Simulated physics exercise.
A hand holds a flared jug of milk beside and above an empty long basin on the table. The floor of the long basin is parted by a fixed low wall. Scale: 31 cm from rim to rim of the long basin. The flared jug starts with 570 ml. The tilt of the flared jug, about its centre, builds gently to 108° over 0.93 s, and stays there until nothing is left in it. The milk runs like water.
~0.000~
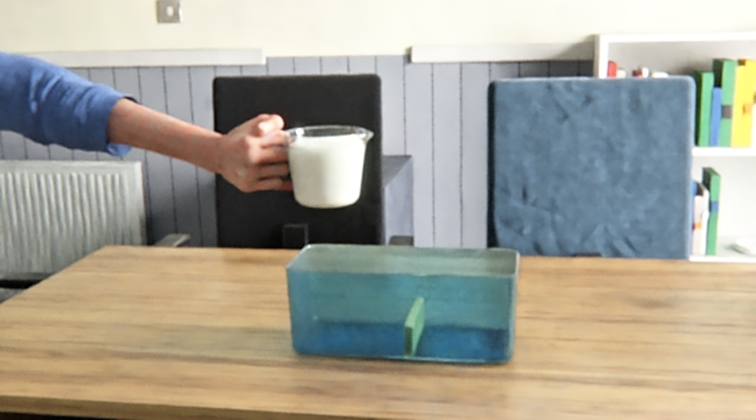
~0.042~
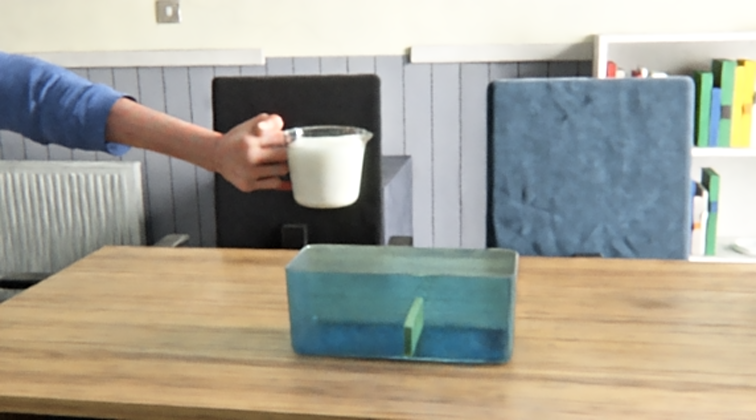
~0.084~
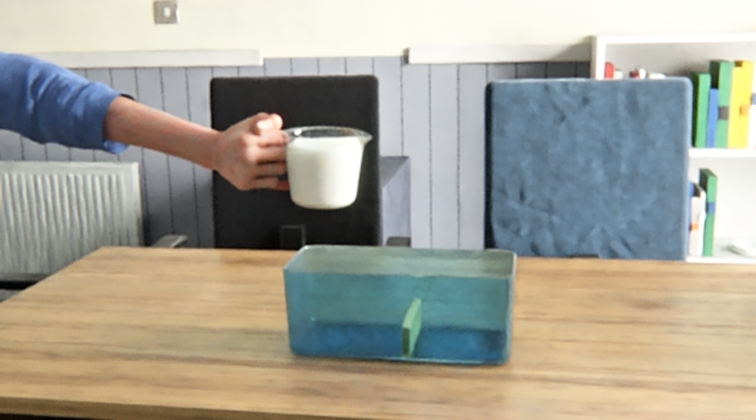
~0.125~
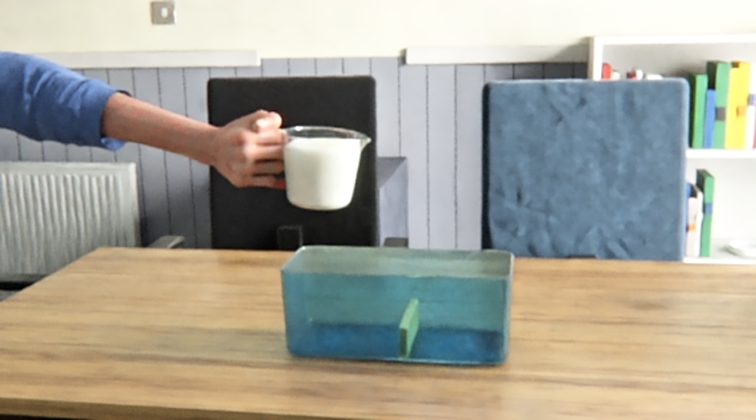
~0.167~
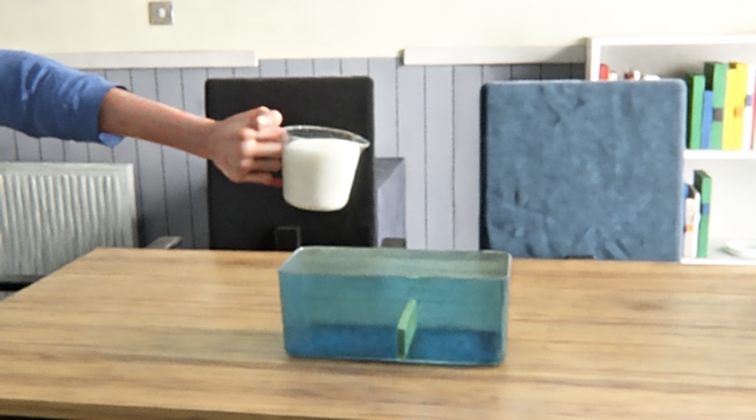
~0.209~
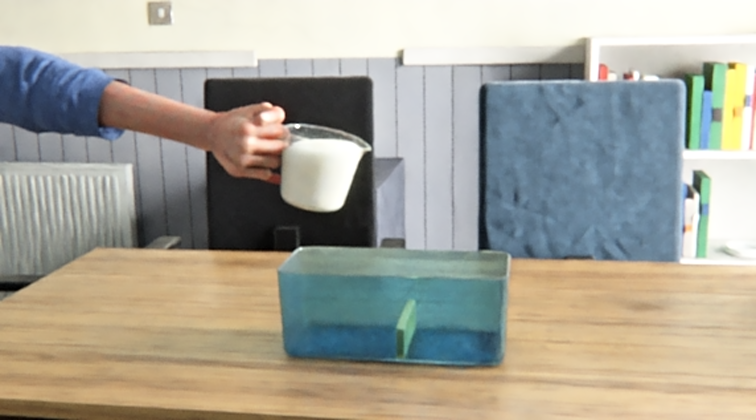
A hand holds a jug of milk above a blue basin and slowly tilts it slightly right.
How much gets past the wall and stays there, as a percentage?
The far part has some 61 per cent.
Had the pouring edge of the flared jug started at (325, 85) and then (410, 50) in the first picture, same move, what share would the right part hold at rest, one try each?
First 5, then 85 per cent.
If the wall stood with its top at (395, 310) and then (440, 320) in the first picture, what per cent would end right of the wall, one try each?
First 85, then 15 per cent.
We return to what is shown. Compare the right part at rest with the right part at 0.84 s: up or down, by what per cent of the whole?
It goes up by about 4.
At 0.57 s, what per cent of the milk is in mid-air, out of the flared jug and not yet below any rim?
Some 24 per cent.
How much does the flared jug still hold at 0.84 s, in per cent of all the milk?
Near 10 in a hundred.
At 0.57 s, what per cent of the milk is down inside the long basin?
About 12 per cent.
After 0.57 s the tilt is 74° and 64 per cent is still to pour, 1 is left of the wall and 10 right of it.
After 0.84 s the tilt is 106° and 9 per cent is still to pour, 21 is left of the wall and 57 right of it.
After 1.12 s the tilt is 108° and 0 per cent is still to pour, 38 is left of the wall and 61 right of it.
After 1.43 s the tilt is 108° and 0 per cent is still to pour, 38 is left of the wall and 61 right of it.
In the end 38 per cent lies left of the wall, 61 right of it and 1 outside.
